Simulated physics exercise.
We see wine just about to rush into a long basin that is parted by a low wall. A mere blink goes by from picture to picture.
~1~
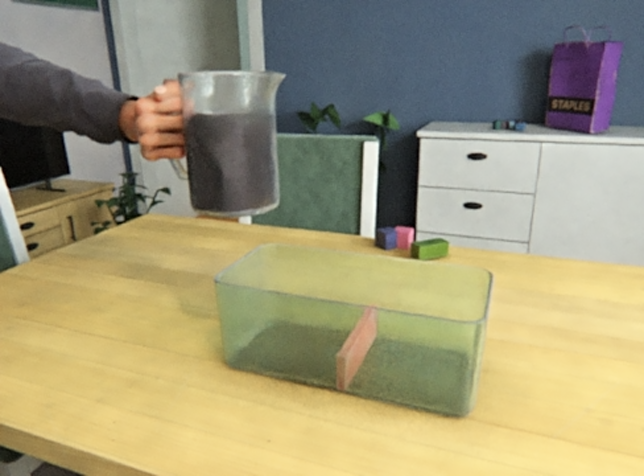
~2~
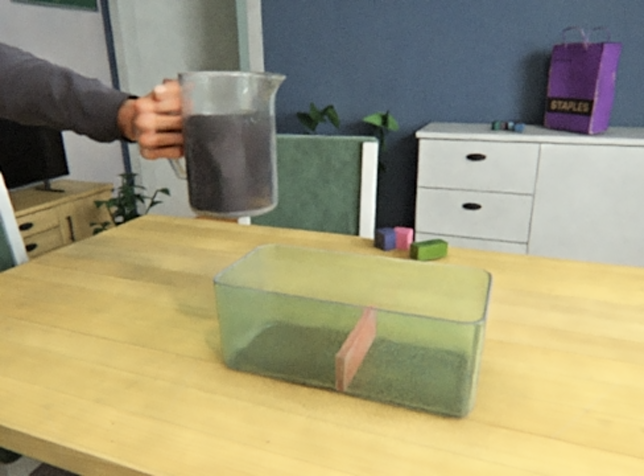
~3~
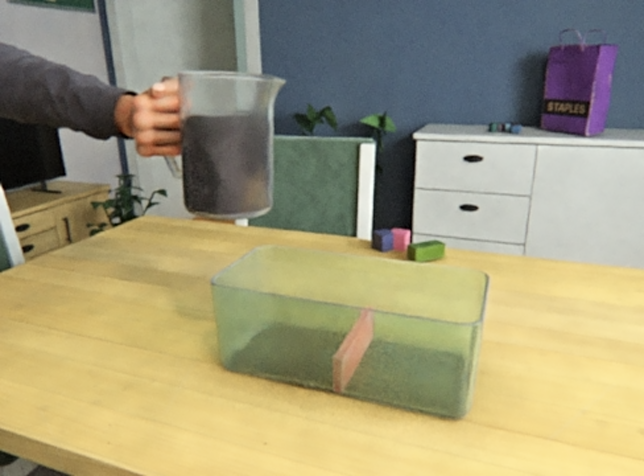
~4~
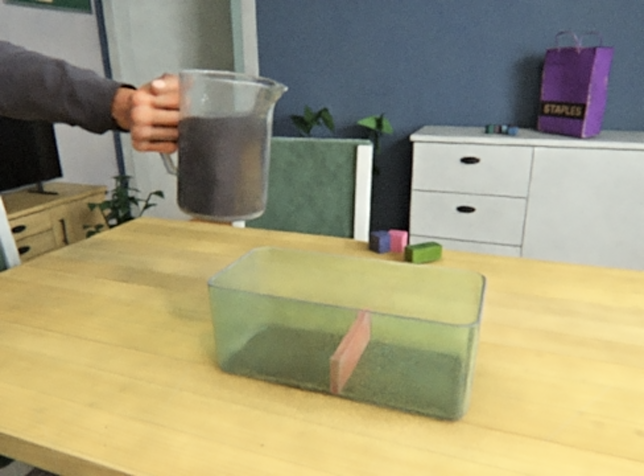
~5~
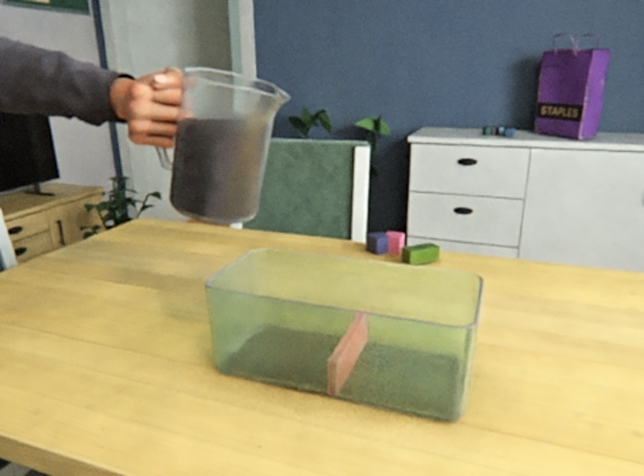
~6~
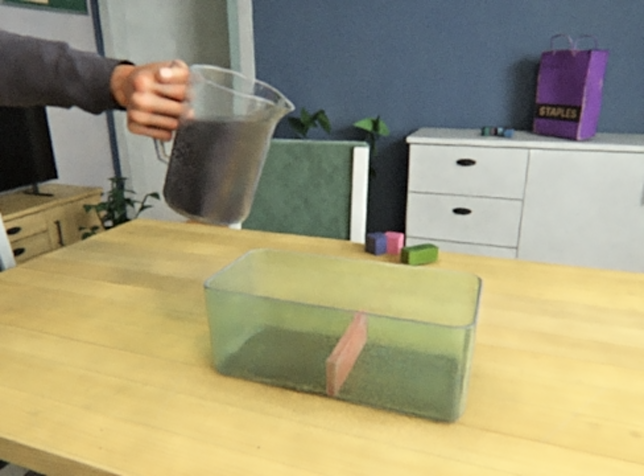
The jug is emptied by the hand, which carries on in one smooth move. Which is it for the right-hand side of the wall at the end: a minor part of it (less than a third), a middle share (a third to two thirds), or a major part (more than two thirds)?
It holds a middle share.
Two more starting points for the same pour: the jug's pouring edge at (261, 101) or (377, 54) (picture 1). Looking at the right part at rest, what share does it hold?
Close to 10 in a hundred, and close to 60 in a hundred.
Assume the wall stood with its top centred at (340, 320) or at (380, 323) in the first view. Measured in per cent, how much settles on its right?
Try one about 85 %, try two about 0 %.
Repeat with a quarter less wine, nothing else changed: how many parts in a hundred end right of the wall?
30 per cent.
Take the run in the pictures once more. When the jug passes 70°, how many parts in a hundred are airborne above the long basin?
Airborne fraction: Approx. 10 %.
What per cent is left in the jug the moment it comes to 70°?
Some 90 in a hundred has yet to spill out.
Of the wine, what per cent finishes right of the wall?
That share comes out near 50 percent.
A moment on, the jug is tipped part way and 91 per cent is still to pour, 1 is left of the wall and 0 right of it.
Next, the jug is tipped on its side and 45 per cent is still to pour, 9 is left of the wall and 26 right of it.
Then the jug is tipped right over and 10 per cent is still to pour, 33 is left of the wall and 51 right of it.
Later the jug is tipped right over and 1 per cent is still to pour, 46 is left of the wall and 51 right of it.
Finally, 48 per cent lies left of the wall, 51 right of it and 1 outside.
